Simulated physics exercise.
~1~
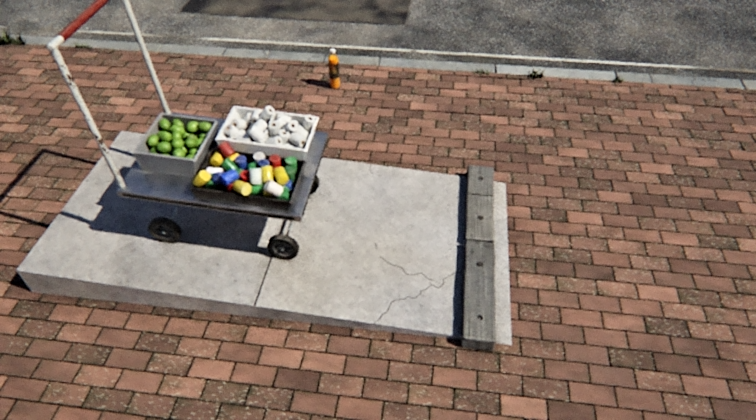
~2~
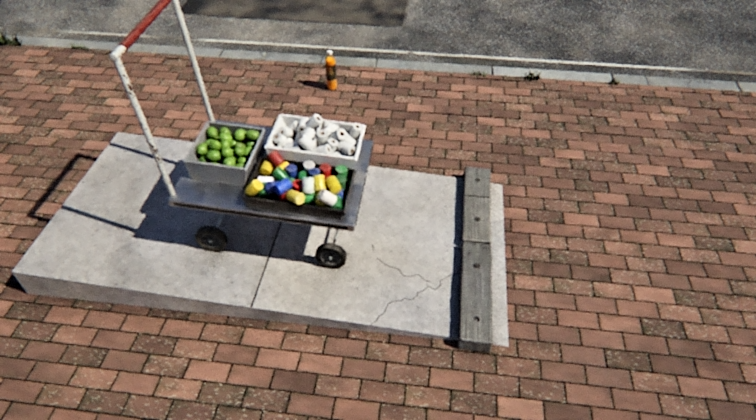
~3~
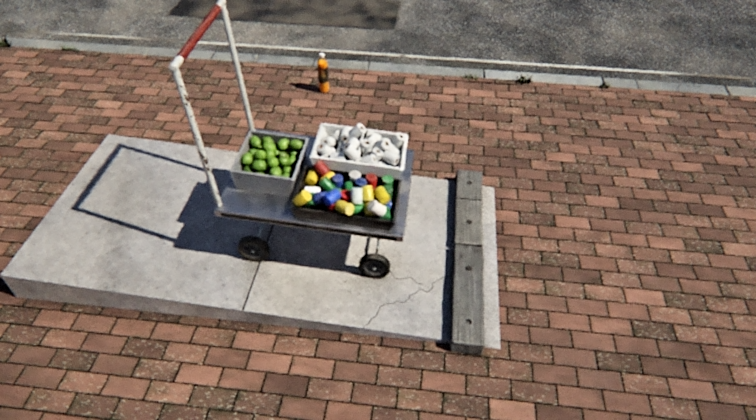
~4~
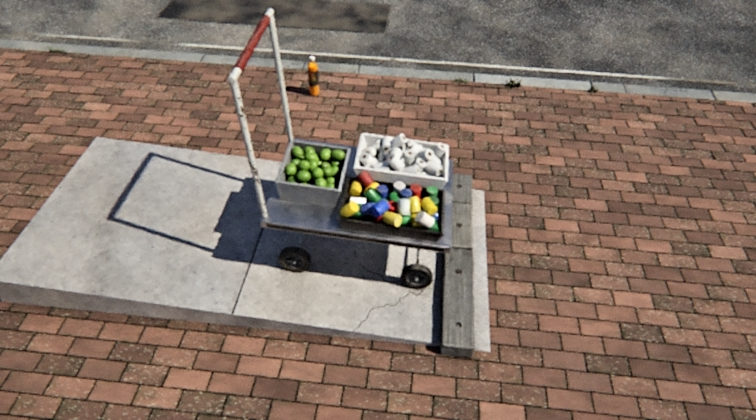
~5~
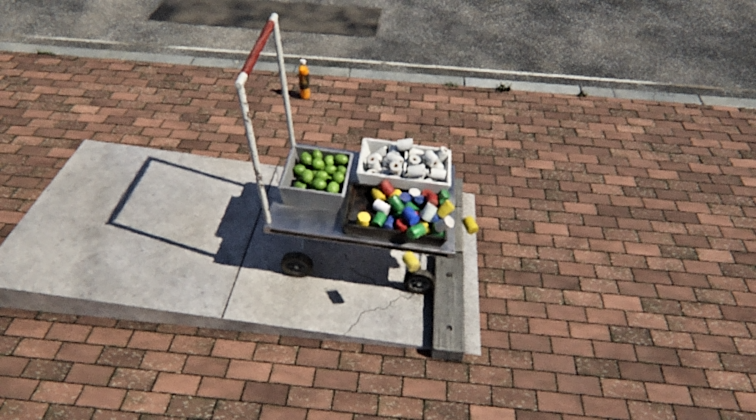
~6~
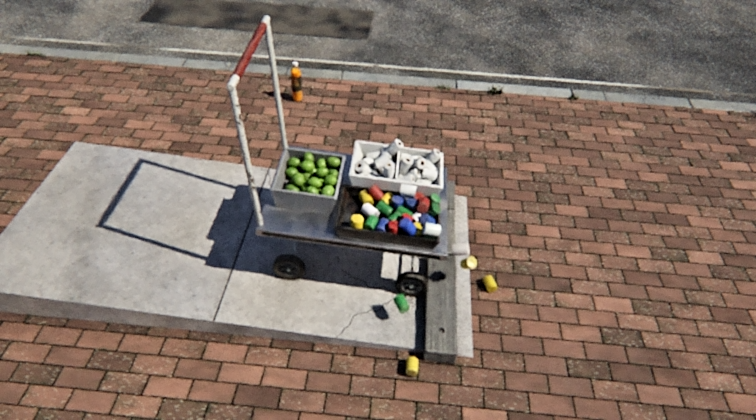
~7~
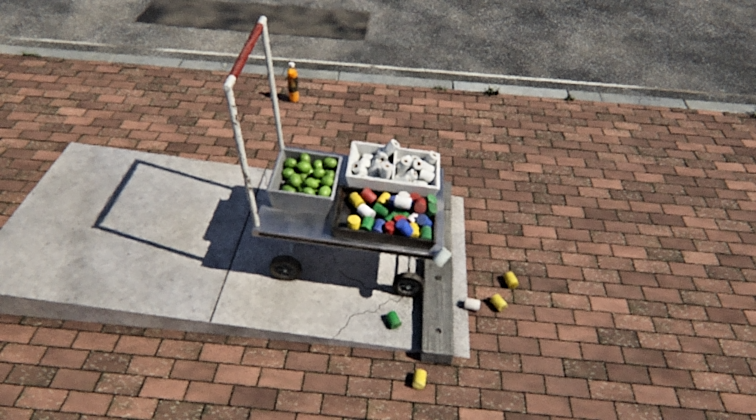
On a brick pavement beside a road, a trolley carrying totes of limes, white rolls and colourful jars rolls right along a concrete ramp and stops abruptly at a wheel stop, jolting several jars and a white piece off the front, leaving them scattered around the ramp's end.
